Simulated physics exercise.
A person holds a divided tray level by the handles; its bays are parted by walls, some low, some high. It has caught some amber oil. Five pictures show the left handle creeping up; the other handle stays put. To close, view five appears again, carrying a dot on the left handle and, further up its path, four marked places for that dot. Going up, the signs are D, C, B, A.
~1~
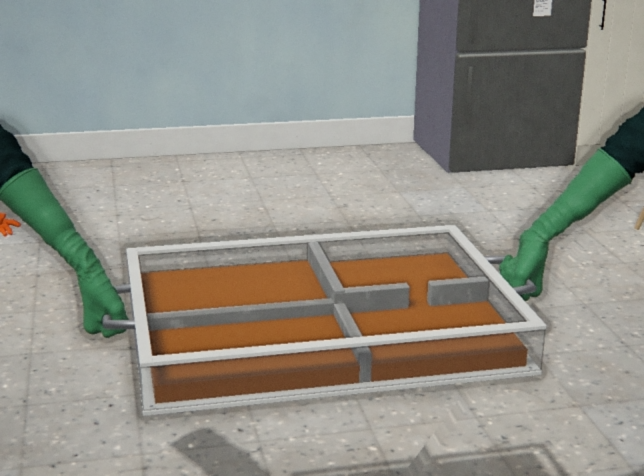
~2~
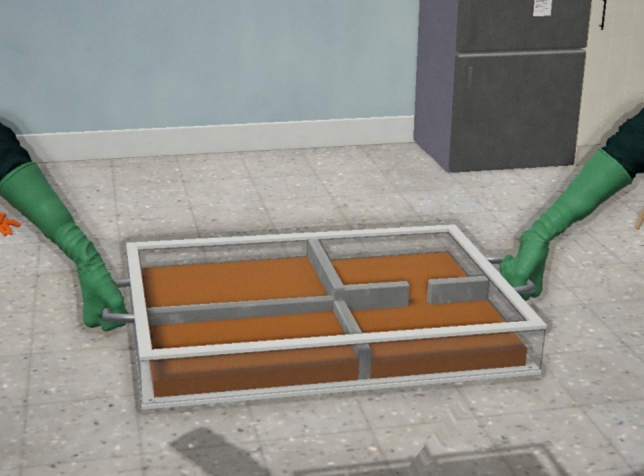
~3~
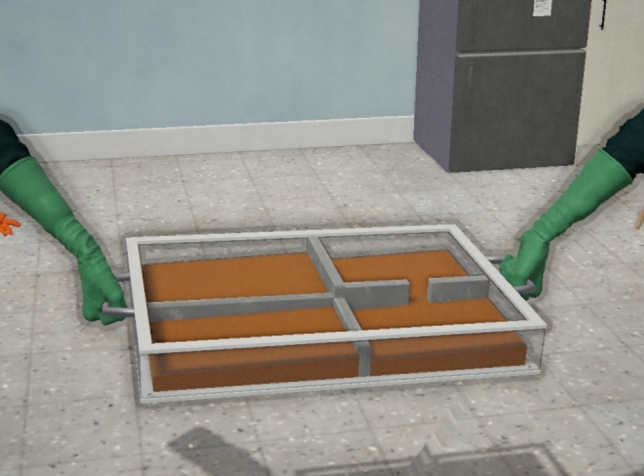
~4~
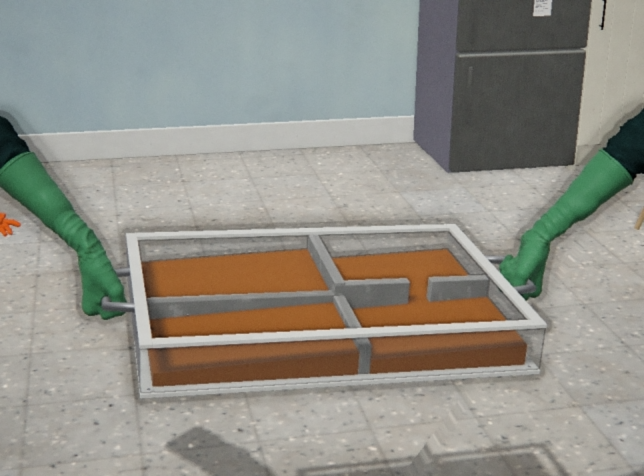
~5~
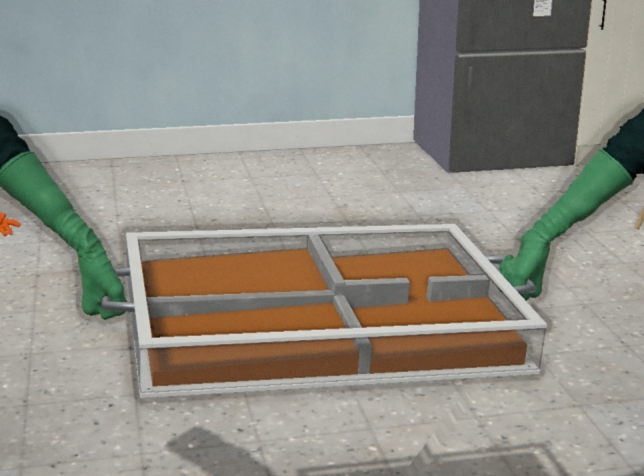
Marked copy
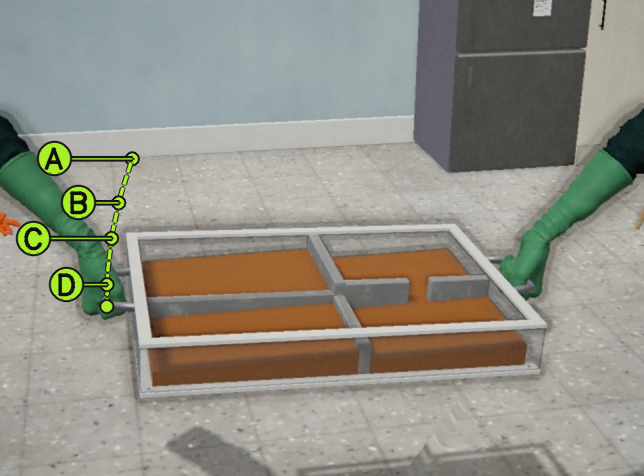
Two green-gloved hands held a clear, divided tray of amber liquid by its side handles above a speckled tile floor, and slowly raised the left end just slightly, tilting it gently down to the right.
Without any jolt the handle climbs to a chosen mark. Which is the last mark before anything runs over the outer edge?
The limit is C.
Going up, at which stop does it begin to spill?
That would be B.
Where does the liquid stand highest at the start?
That is the back left bay.
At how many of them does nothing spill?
Two of them.
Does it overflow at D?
No, that is safe.
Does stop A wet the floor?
Yes.
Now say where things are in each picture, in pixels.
The tray is level; deepest in the back left bay, at (235, 290), shallowest in the back right; left handle at (106, 308), in the first picture.
Tipped about 1° down to the right; no wall is crossed; left handle at (106, 301), in the second picture.
Tipped about 2° down to the right; no wall is crossed; left handle at (105, 295), in the third picture.
Tipped about 3° down to the right; no wall is crossed; left handle at (105, 290), in the fourth picture.
Tipped about 3° down to the right; deepest in the back left bay, at (234, 278), shallowest in the front left; left handle at (105, 290), in the fifth picture.
In lime, A at (132, 158); B at (118, 202); C at (111, 238); D at (106, 284).
If A is chosen, about 34 % goes over the rim.
If B is chosen, about 9 % goes over the rim.
If C is chosen, nothing spills; the back right bay holds the most.
If D is chosen, nothing spills; the back left bay holds the most.
